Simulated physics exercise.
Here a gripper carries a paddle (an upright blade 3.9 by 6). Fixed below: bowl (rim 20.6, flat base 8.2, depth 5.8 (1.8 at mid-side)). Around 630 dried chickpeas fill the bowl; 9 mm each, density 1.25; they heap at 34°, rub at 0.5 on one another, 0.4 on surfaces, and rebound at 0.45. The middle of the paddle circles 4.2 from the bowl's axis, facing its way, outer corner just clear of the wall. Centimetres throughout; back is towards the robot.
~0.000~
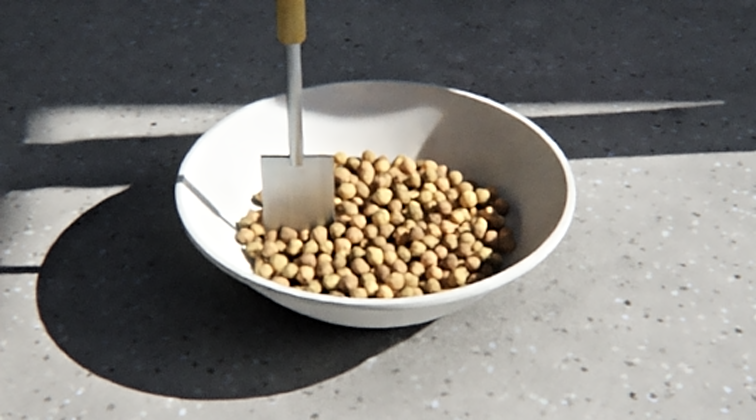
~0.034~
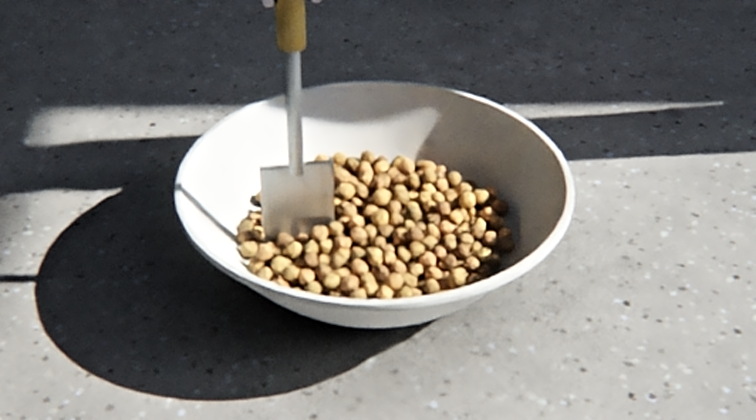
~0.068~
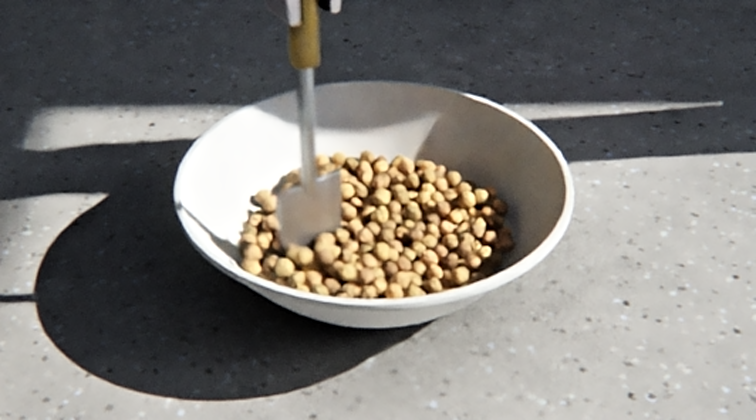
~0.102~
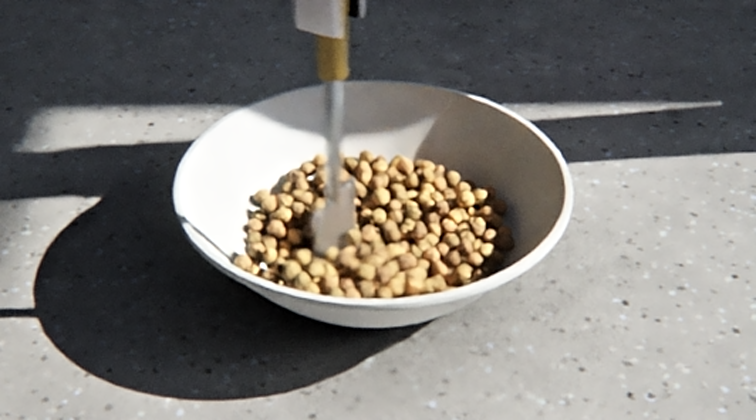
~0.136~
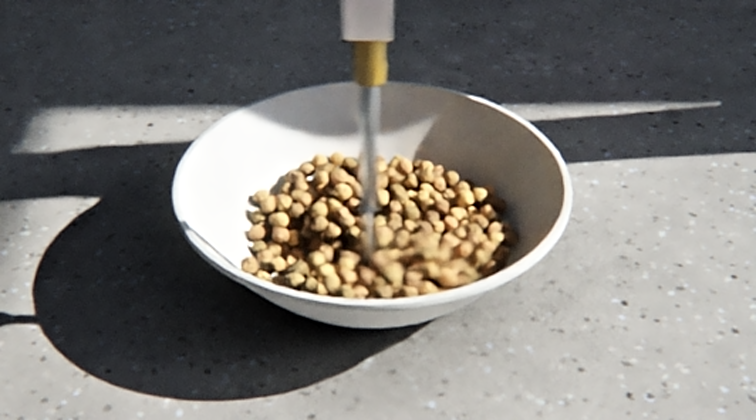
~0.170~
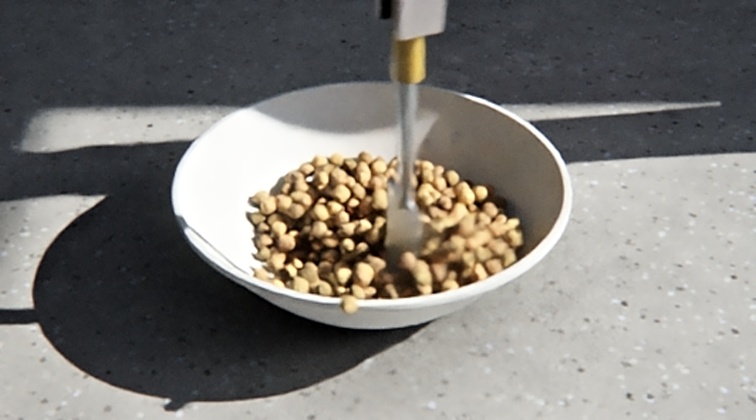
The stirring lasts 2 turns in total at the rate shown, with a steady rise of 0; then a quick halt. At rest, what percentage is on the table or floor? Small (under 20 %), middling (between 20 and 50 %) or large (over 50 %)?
Share on the table or floor: Small (under 20 %).
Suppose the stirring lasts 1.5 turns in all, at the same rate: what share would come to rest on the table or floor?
In that case some 5 per cent.
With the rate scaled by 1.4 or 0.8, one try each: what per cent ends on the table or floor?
Some 35 and 5 per cent.
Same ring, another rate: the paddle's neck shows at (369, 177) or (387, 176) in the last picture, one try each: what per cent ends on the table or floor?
Some 5 and 10 per cent.
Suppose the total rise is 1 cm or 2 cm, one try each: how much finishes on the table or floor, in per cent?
Some 5 and 5 per cent.
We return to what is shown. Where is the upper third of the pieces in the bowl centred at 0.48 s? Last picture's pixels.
Near (268, 192).
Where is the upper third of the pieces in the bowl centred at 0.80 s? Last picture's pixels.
Around (454, 170).
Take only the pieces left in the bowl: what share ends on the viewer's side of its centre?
About 55 per cent.
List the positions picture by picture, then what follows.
Paddle neck at (296, 132), 0° round; upper third of the load around (384, 222), from x 245 to 505, top at y 155; 628 in the bowl, in the first frame.
Paddle neck at (295, 140), 11° round; upper third of the load around (380, 226), from x 245 to 505, top at y 160, in the second frame.
Paddle neck at (308, 158), 36° round; upper third of the load around (372, 237), from x 250 to 505, top at y 160, in the third frame.
Paddle neck at (334, 171), 62° round; upper third of the load around (380, 250), from x 240 to 505, top at y 155, in the fourth frame.
Paddle neck at (369, 177), 88° round; upper third of the load around (404, 257), from x 250 to 510, top at y 160, in the fifth frame.
Paddle neck at (405, 173), 113° round; upper third of the load around (434, 251), from x 260 to 515, top at y 160; 627 in the bowl, 1 in flight or on the tool, in the sixth frame.
After 0.48 s, 350° round, highest piece 7 above the table; 596 in the bowl, 27 on the table or floor, 5 in flight or on the tool.
After 0.80 s, 227° round, highest piece 8 above the table; 581 in the bowl, 44 on the table or floor, 3 in flight or on the tool.
After 1.15 s, 0° round, highest piece 6 above the table; 573 in the bowl, 55 on the table or floor.
After 1.85 s, 0° round, highest piece 6 above the table; 573 in the bowl, 55 on the table or floor.
At rest, 573 in the bowl, 55 on the table or floor. That is 9 % on the table or floor.
